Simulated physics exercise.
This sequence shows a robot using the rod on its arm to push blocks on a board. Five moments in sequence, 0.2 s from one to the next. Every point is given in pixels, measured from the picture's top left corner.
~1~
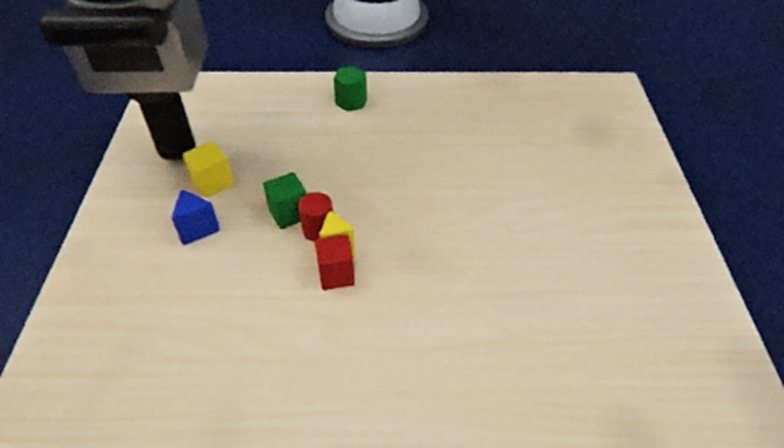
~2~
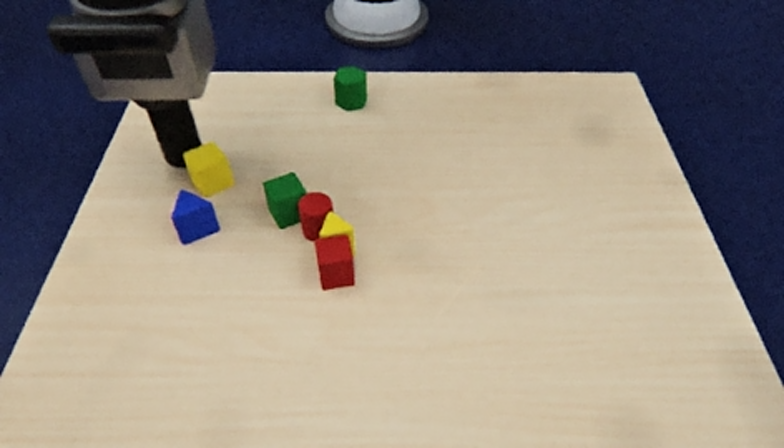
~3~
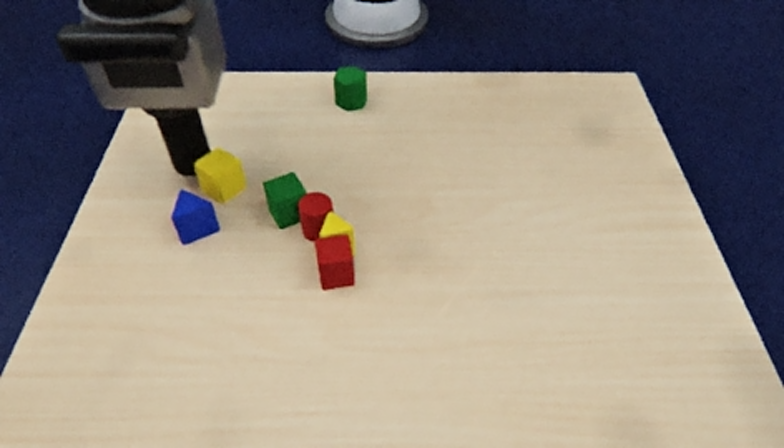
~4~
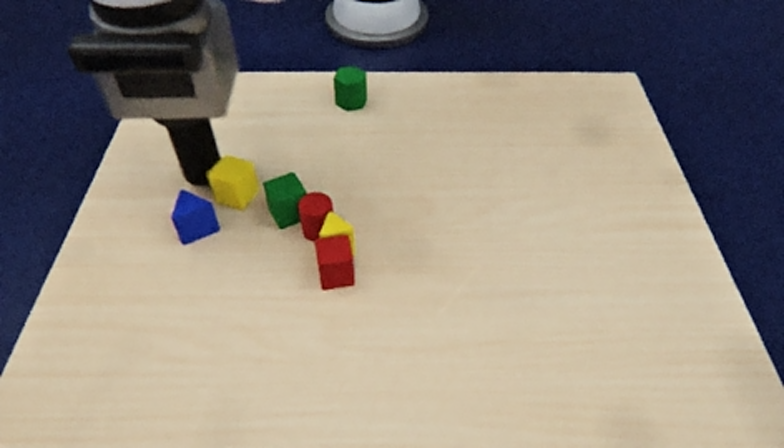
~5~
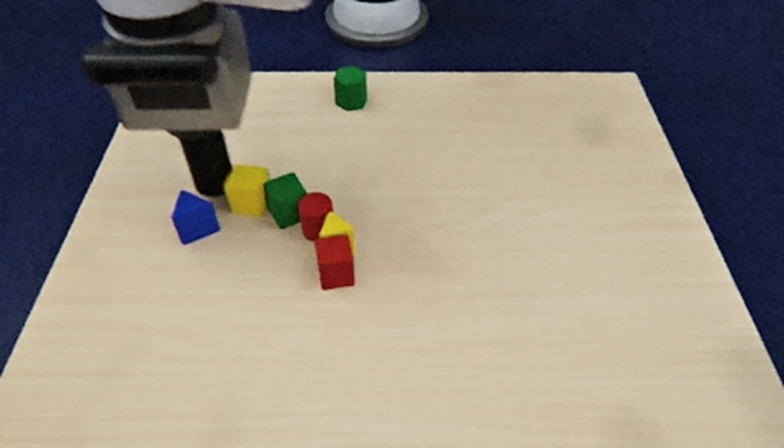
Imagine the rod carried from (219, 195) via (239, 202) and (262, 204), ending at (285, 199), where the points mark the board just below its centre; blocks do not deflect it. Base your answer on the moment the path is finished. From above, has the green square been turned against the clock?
I expect so.
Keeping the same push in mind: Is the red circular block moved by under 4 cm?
No - that is not the case.
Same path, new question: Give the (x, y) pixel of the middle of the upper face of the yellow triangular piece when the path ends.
It should be at (360, 226) by then.
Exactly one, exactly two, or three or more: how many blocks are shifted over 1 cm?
Expect three or more.
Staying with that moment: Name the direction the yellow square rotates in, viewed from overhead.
Seen from overhead, it turns clockwise.
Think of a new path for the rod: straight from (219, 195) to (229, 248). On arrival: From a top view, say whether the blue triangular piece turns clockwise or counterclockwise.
Looking down, it rotates clockwise.
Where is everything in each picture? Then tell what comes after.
In the first frame, tip of the rod (177, 150), middles of tops, yellow square (205, 155), green square (284, 186), red circular block (315, 203), yellow triangular piece (335, 224).
In the second frame, rod (185, 157), nothing pushed.
In the third frame, rod (194, 165), yellow square (217, 161).
In the fourth frame, rod (204, 174), yellow square (230, 168).
In the fifth frame, rod (216, 184), yellow square (246, 176), green square (284, 186), red circular block (315, 203), yellow triangular piece (335, 224).
On the path given first. Halfway along, rod (248, 193); yellow square (277, 188), turned 15° clockwise; green square (314, 191), turned 35° anticlockwise; red circular block (344, 201); yellow triangular piece (348, 225), turned 45° clockwise.
At the end, rod (283, 188); yellow square (312, 185), turned 25° clockwise; green square (348, 192), turned 25° anticlockwise; red circular block (376, 207); yellow triangular piece (360, 226), turned 90° clockwise.
